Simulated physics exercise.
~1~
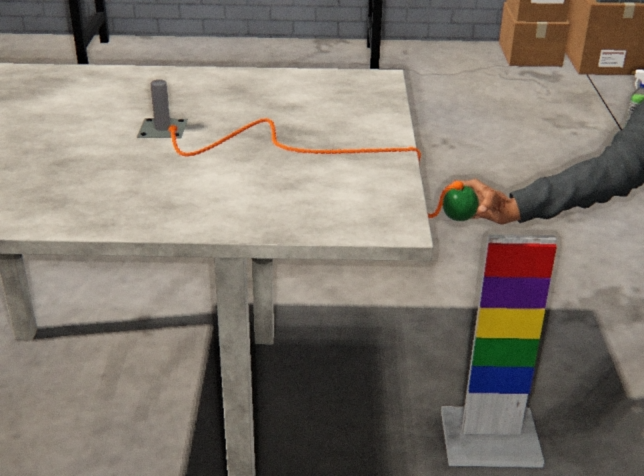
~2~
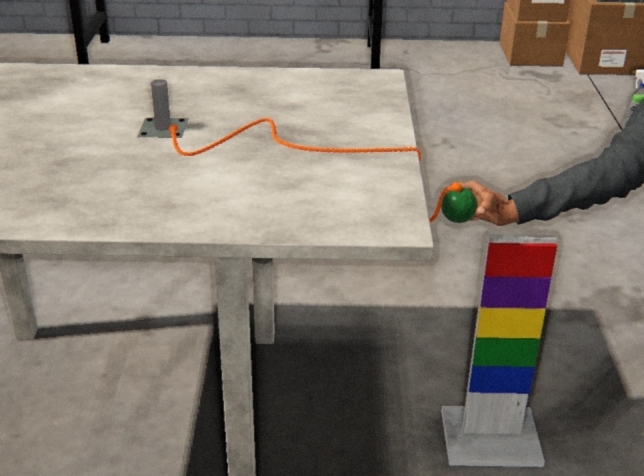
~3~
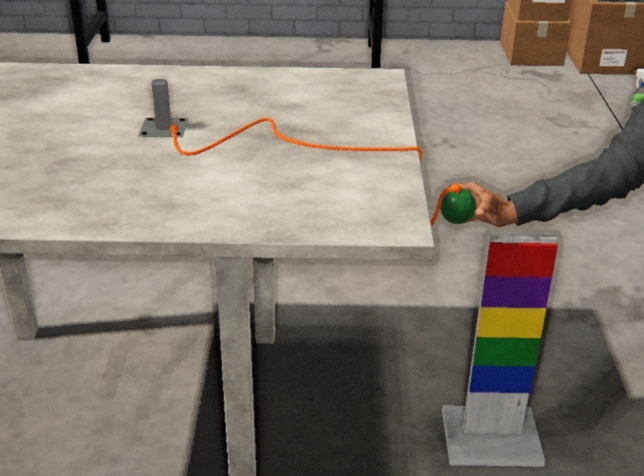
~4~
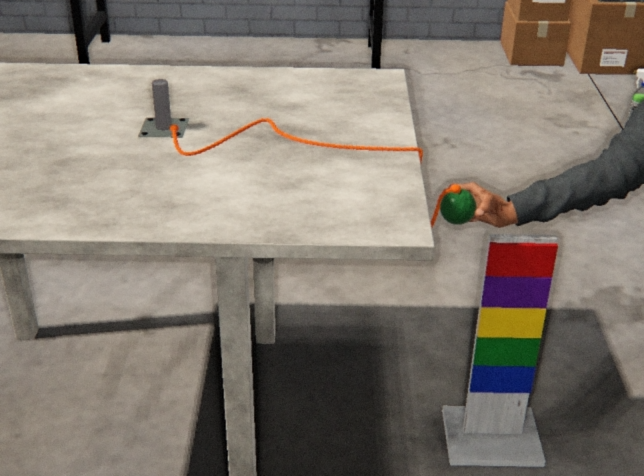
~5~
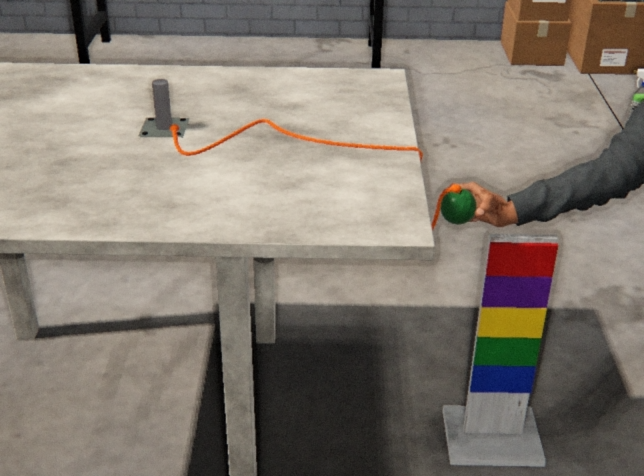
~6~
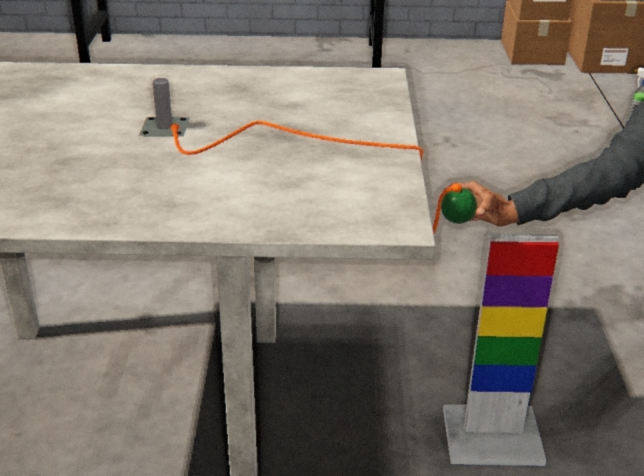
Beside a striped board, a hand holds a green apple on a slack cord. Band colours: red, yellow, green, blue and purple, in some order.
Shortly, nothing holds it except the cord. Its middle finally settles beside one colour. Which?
Blue.
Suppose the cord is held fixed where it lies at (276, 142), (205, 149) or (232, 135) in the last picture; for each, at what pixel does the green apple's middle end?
They end up at (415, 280), (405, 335) and (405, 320).
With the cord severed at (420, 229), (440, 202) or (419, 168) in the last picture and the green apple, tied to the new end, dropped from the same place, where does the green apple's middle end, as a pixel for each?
Try 1: (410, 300); try 2: (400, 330); try 3: (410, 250).
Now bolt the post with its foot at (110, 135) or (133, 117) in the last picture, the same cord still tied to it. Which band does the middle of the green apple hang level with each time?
Green; green.
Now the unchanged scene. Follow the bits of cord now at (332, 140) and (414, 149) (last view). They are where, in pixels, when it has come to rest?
End: (416, 141) and then (411, 212).
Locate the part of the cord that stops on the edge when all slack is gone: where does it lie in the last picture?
Roughly (332, 140).
Soon after, apple near (442, 358); level with green.
Then, apple near (377, 348); level with blue.
Further on, apple near (412, 359); level with blue.
At rest, apple near (397, 359); level with blue. Its middle rests at the blue band.
